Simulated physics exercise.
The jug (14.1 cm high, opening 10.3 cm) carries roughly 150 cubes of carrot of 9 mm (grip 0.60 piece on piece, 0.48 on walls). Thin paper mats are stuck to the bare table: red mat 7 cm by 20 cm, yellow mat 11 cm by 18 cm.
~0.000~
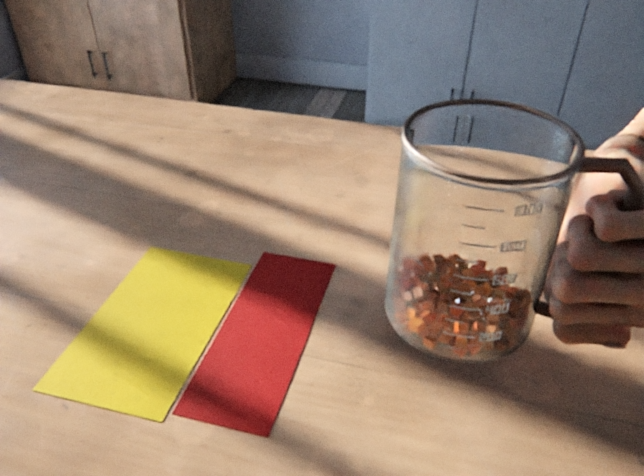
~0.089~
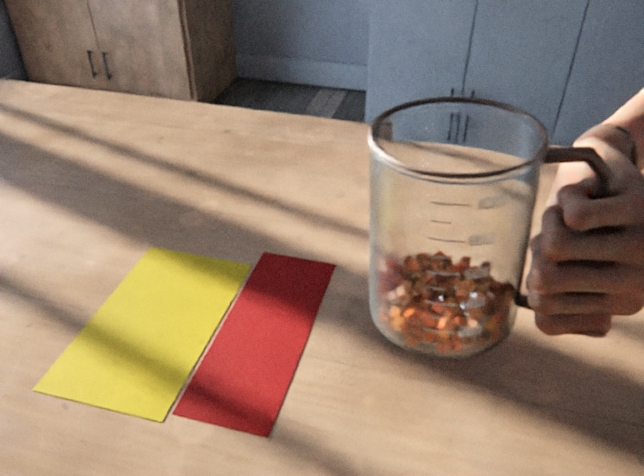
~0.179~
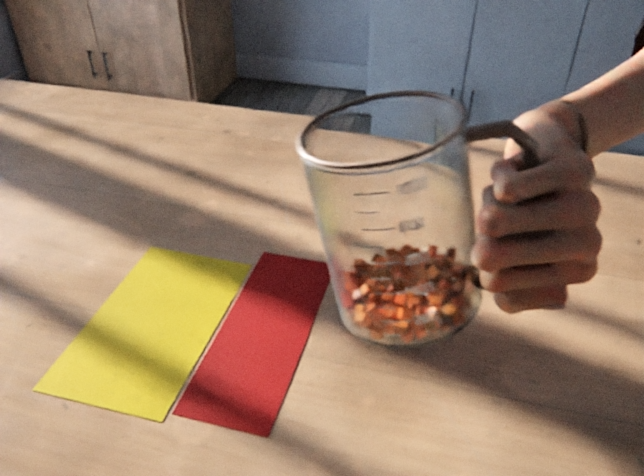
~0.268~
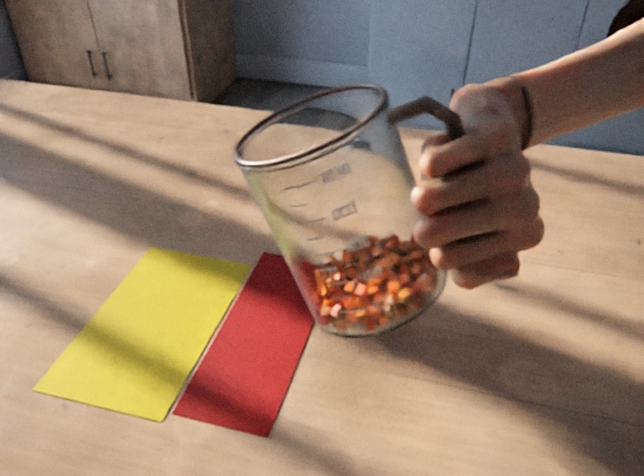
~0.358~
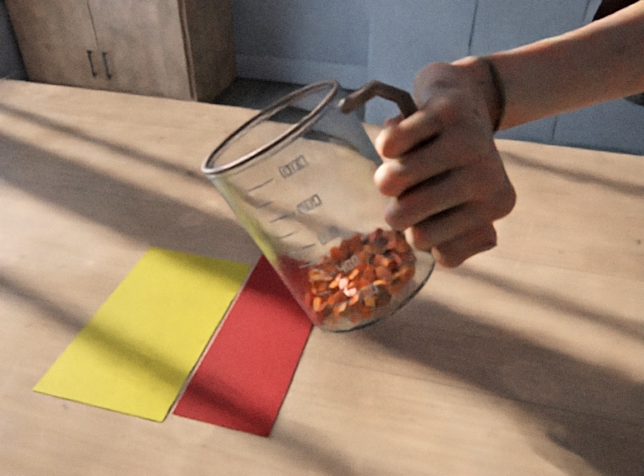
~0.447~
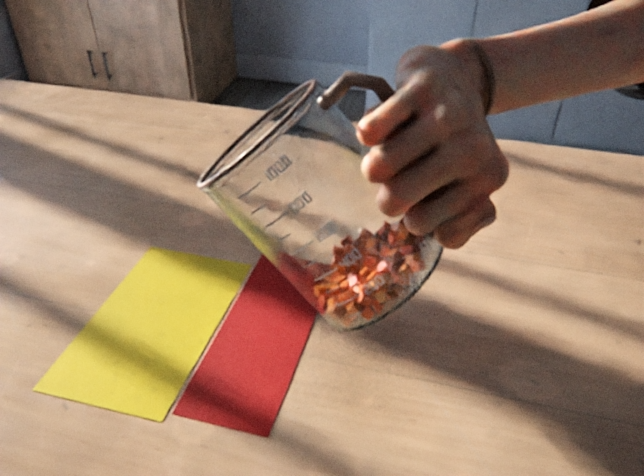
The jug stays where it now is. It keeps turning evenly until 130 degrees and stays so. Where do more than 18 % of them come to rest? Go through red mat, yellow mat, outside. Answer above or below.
Red mat above, yellow mat above, outside below.
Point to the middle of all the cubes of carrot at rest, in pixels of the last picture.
Near (228, 305).
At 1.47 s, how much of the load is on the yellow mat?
Some 25 per cent.
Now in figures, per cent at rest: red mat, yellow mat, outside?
Red mat 45; yellow mat 45; outside 10.
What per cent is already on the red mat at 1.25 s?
About 10 per cent by then.
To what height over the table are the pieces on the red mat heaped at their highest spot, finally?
Some 1.5 cm.
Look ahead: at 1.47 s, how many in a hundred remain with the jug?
Roughly 20 per cent.
Then, at 0.75 s, tilt 75 degrees; jug 100 %; middle of all pieces on or above the table near (394, 249).
Then, at 1.01 s, tilt 103 degrees; jug 100 %; middle of all pieces on or above the table near (392, 234).
After 1.25 s, tilt 128 degrees; jug 90 %, red mat 10 %; middle of all pieces on or above the table near (338, 254).
After 1.47 s, tilt 130 degrees; jug 20 %, red mat 50 %, yellow mat 25 %; middle of all pieces on or above the table near (250, 298).
By 2.4 s all is still; jug 0 %, outside 10 %, red mat 45 %, yellow mat 45 %.
